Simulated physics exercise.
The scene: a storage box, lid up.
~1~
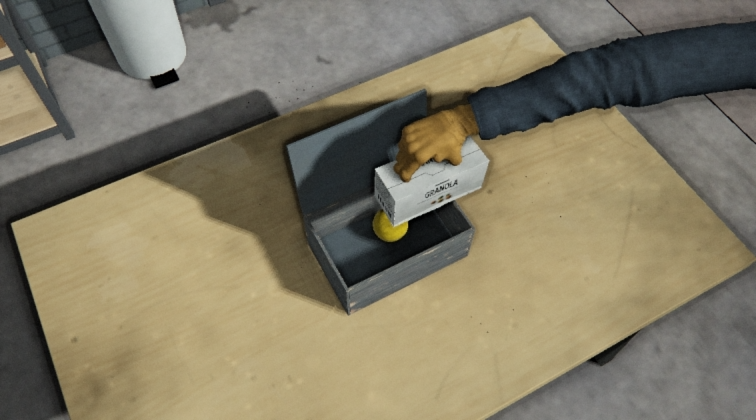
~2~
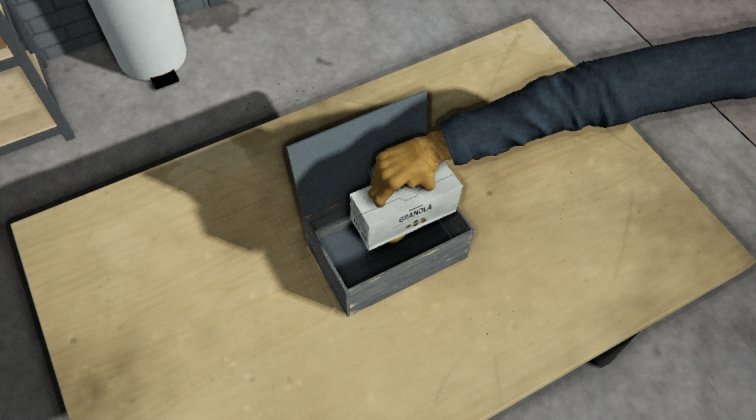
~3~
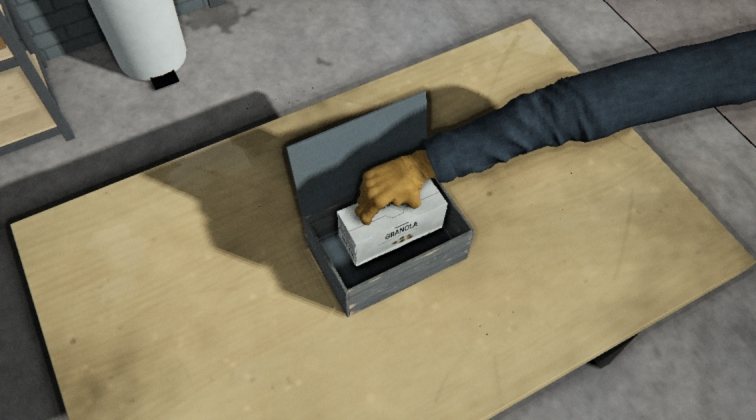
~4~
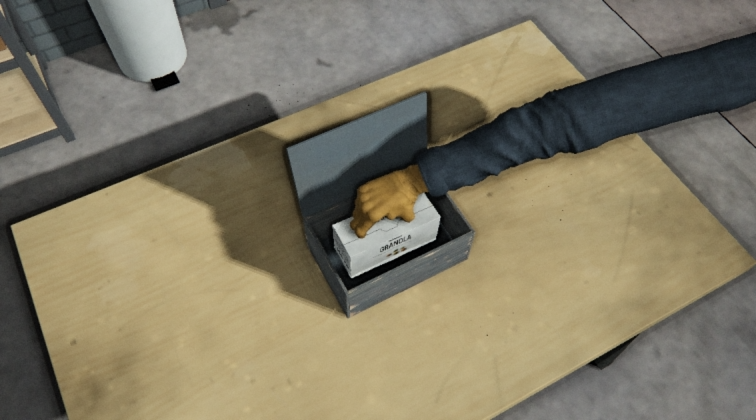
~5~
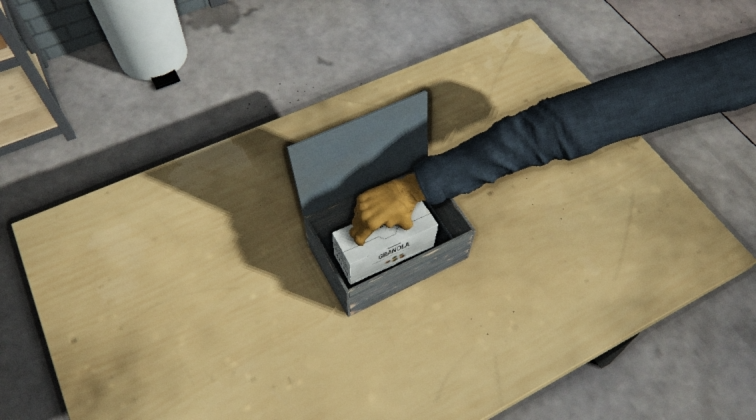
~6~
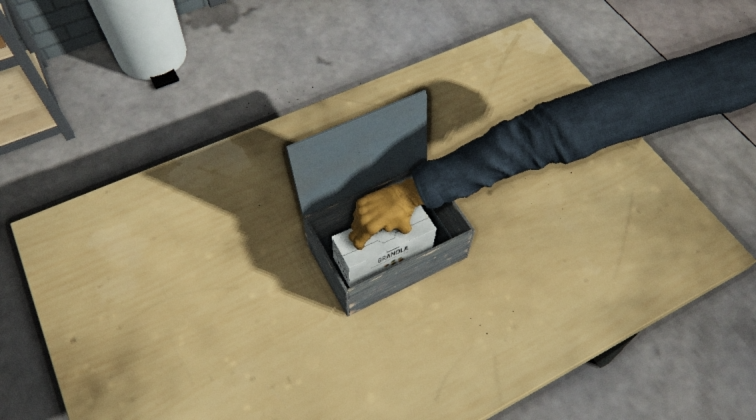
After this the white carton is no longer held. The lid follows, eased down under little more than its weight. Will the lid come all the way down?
In the end the lid sits on the rim.
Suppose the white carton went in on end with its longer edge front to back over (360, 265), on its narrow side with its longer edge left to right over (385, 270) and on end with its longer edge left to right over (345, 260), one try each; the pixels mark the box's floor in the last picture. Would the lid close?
First try: It is held up; second try: It sits on the rim; third try: It is held up.
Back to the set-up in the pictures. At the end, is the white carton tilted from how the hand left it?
It keeps its pose.
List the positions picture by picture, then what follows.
On its way; white carton (430, 179), in the first frame.
On its way; white carton (405, 203), in the second frame.
On its way; white carton (392, 220), in the third frame.
On its way; white carton (386, 233), in the fourth frame.
On its way; white carton (385, 240), in the fifth frame.
In place under the hand; white carton (384, 244), in the sixth frame.
Then, 0.90 s on from there, lid starting down; white carton shifted a little near (385, 260); yellow apple shifted a little.
Then, 1.60 s on from there, lid 59° above the rim; white carton shifted a little near (385, 260); yellow apple shifted a little.
Then, 2.10 s on from there, lid 16° above the rim; white carton shifted a little near (385, 260); yellow apple shifted a little.
In the end, lid shut; moved from the start, white carton; yellow apple unmoved. At the end, from the last picture's camera, white carton near (385, 260).
